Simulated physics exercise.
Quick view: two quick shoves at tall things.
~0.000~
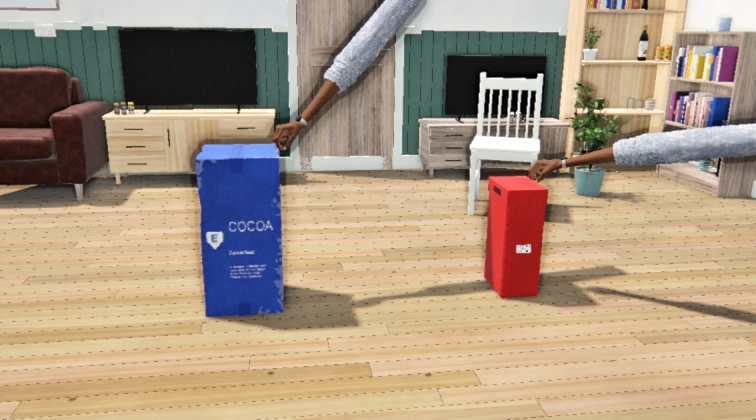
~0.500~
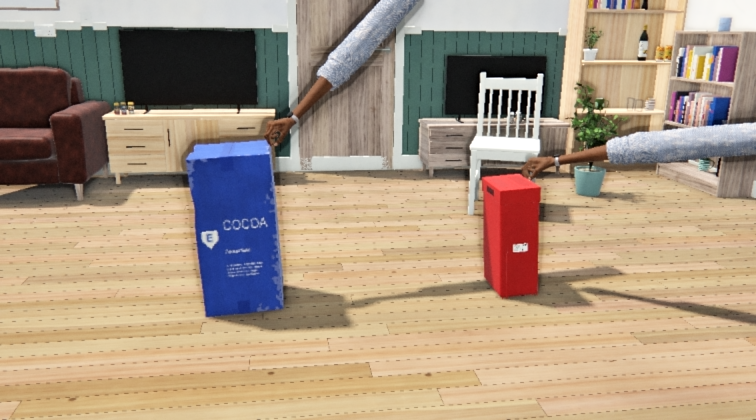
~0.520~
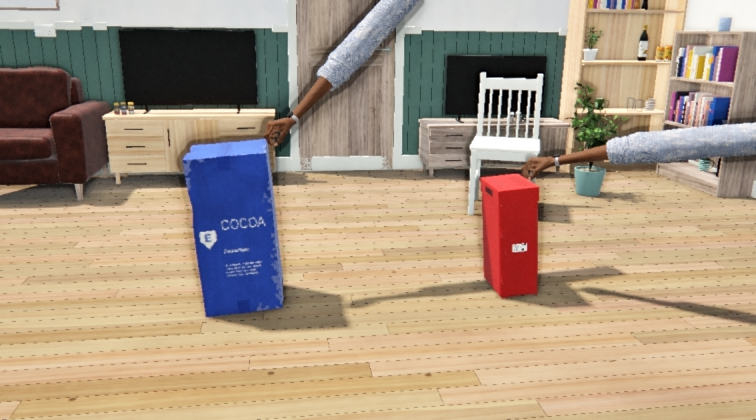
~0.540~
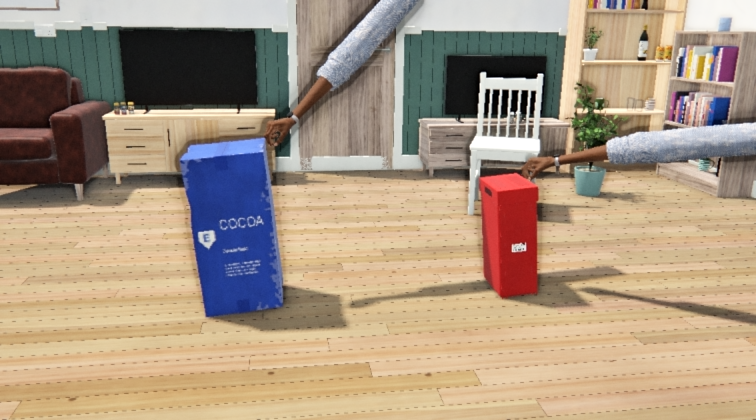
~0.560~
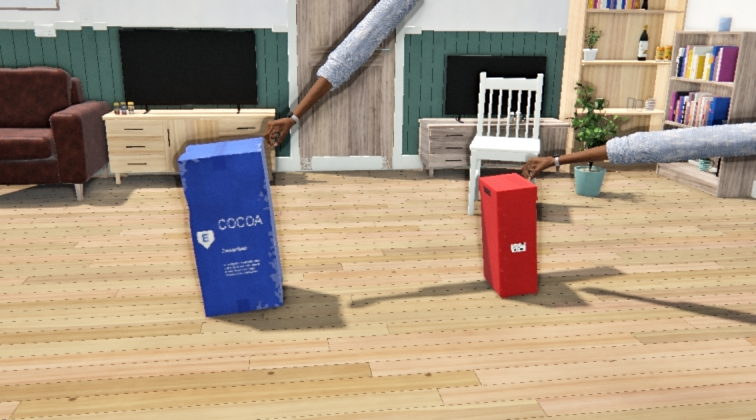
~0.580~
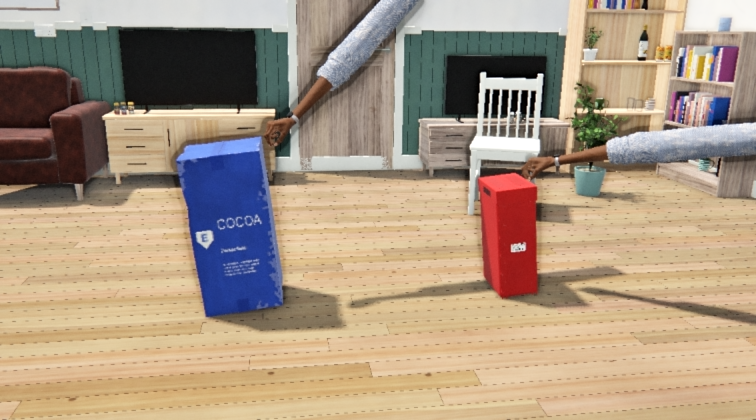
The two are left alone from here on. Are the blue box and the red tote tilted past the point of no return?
Observed: Blue box recovers and stands, red tote recovers and stands.
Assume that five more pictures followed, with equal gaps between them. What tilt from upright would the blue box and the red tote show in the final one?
First one at 6°, second one at 4° from upright.
By 0.82 s, blue box upright near (243, 228); red tote 3° off upright near (516, 236).
When it is over (1.8 s), the blue box rocks back upright, near (244, 228); the red tote rocks back upright, near (514, 236).
